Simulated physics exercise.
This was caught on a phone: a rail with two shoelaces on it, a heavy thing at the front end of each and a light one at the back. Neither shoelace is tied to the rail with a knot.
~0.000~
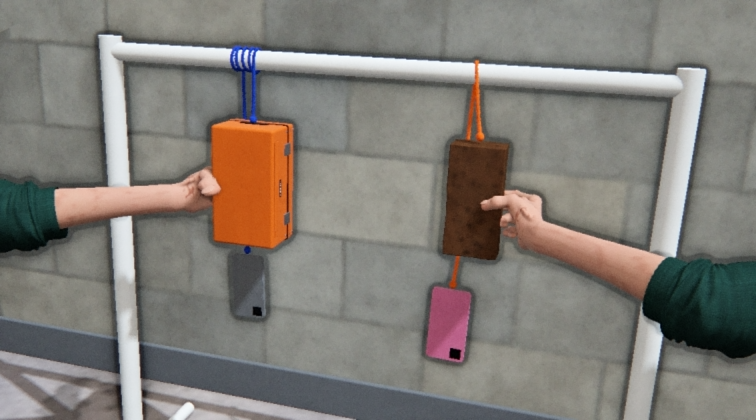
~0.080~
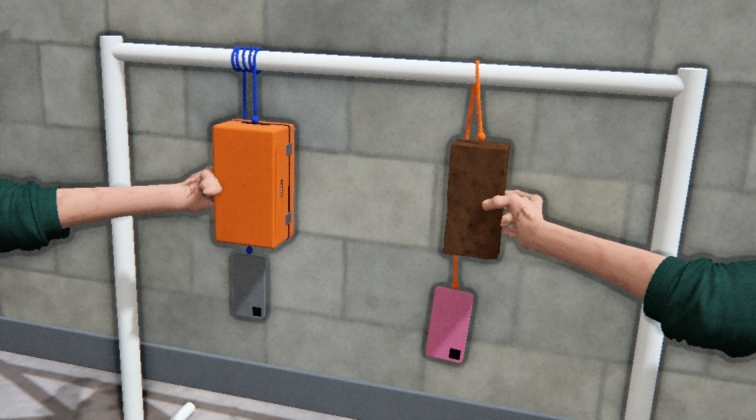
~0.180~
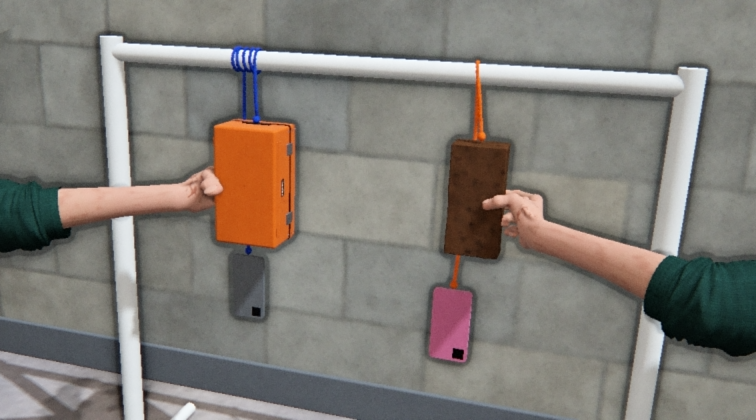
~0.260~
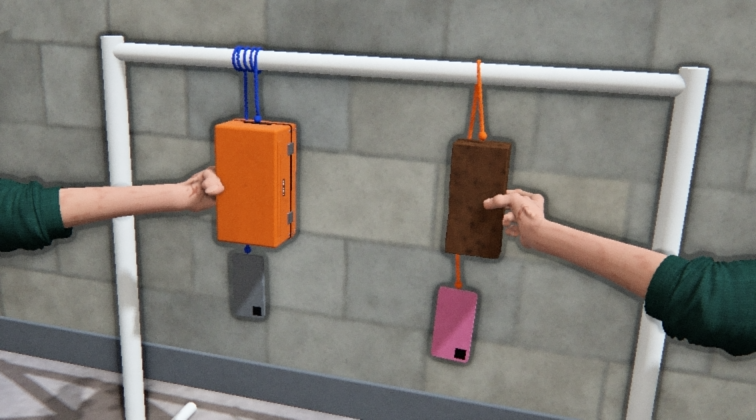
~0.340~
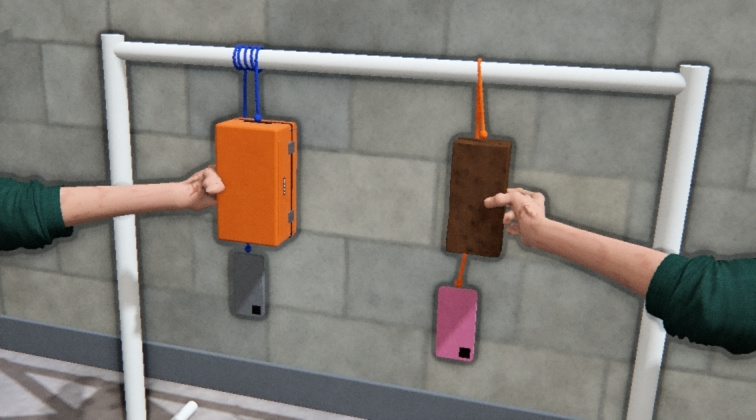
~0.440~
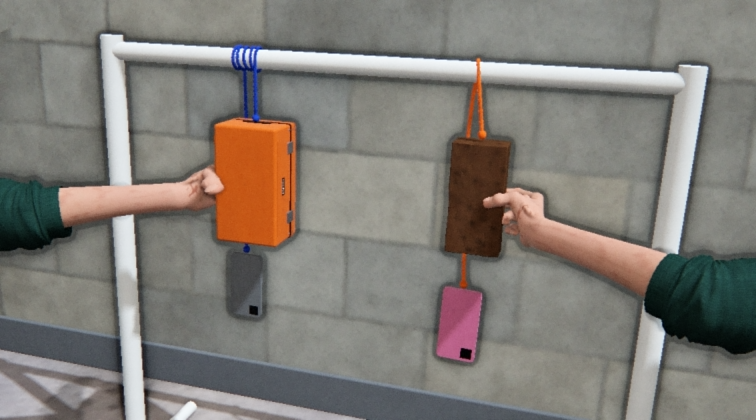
An orange case and a brown block hung from a white rail on blue and orange laces, each with a phone dangling below, while two hands touched them and the phones barely swayed.
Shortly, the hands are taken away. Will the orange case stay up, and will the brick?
At the end, the orange case does not fall; the brick does not stay up.
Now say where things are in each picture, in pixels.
The first picture shows orange case (253, 183); brick (476, 199); left phone (249, 286); right phone (448, 325).
The second picture shows orange case (255, 183); brick (477, 199).
The third picture shows orange case (256, 183); brick (477, 199).
The fourth picture shows orange case (257, 182); brick (478, 198).
The fifth picture shows orange case (258, 181); brick (479, 197).
The sixth picture shows orange case (257, 181); brick (478, 197); left shoelace wound several times round the rail; right shoelace only laid over the rail.
After 0.74 s, orange case hanging near (256, 186); brick dropping near (468, 278).
After 1.00 s, orange case hanging near (255, 185); brick on the floor.
At rest, orange case hanging near (255, 186); brick on the floor. The orange case stays hanging and the brick drops.
